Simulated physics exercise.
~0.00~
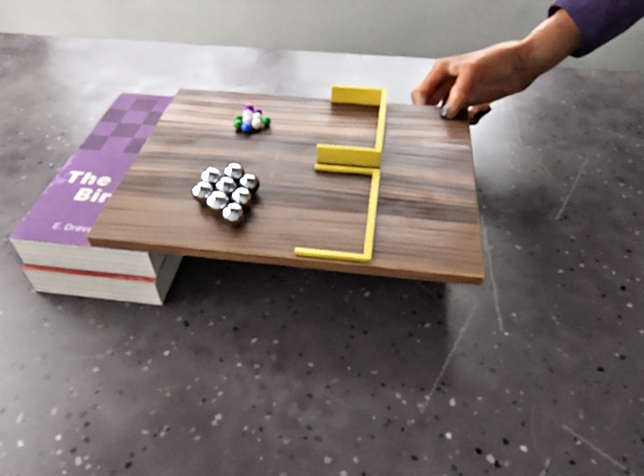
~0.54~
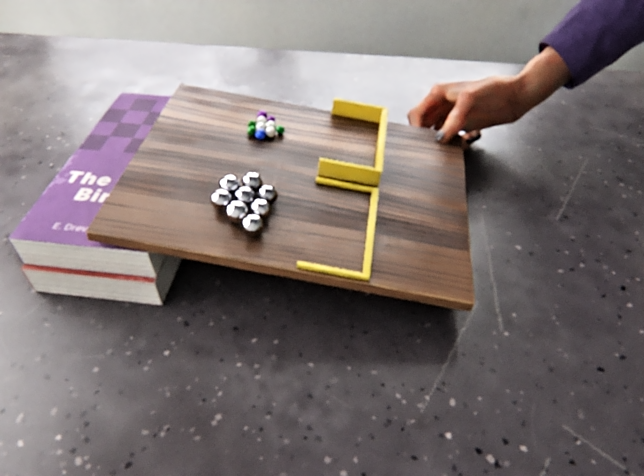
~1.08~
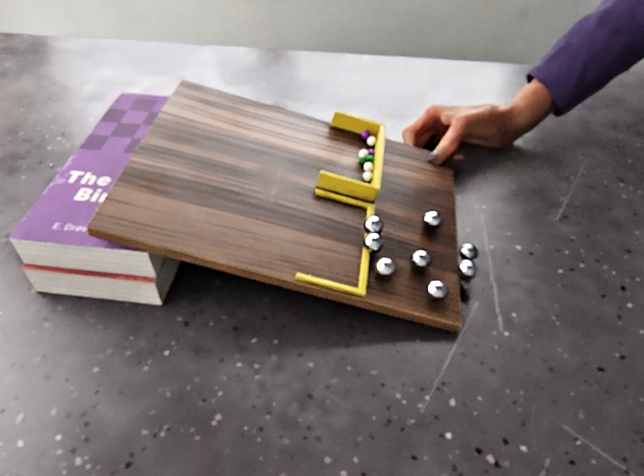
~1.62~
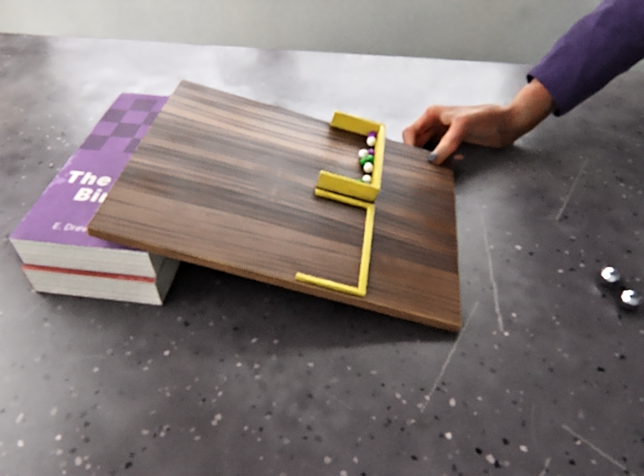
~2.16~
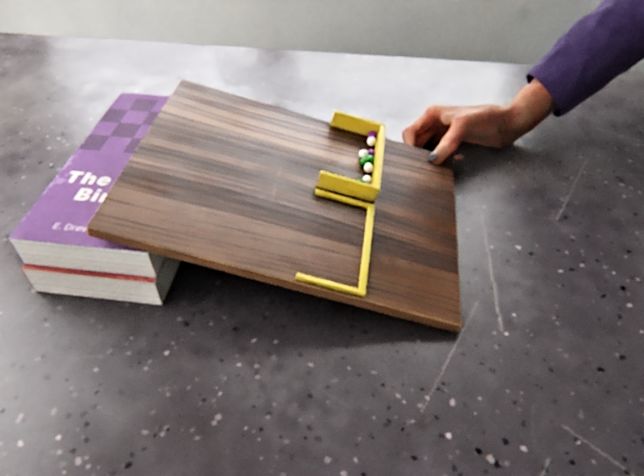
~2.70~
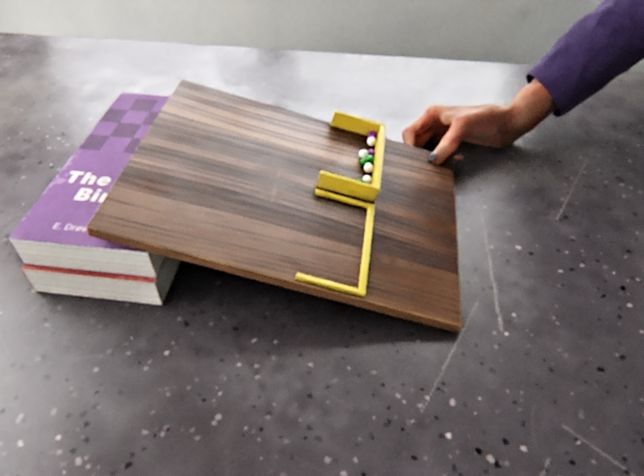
Silver balls roll off a tilting board while small colourful ones stay behind a yellow barrier.
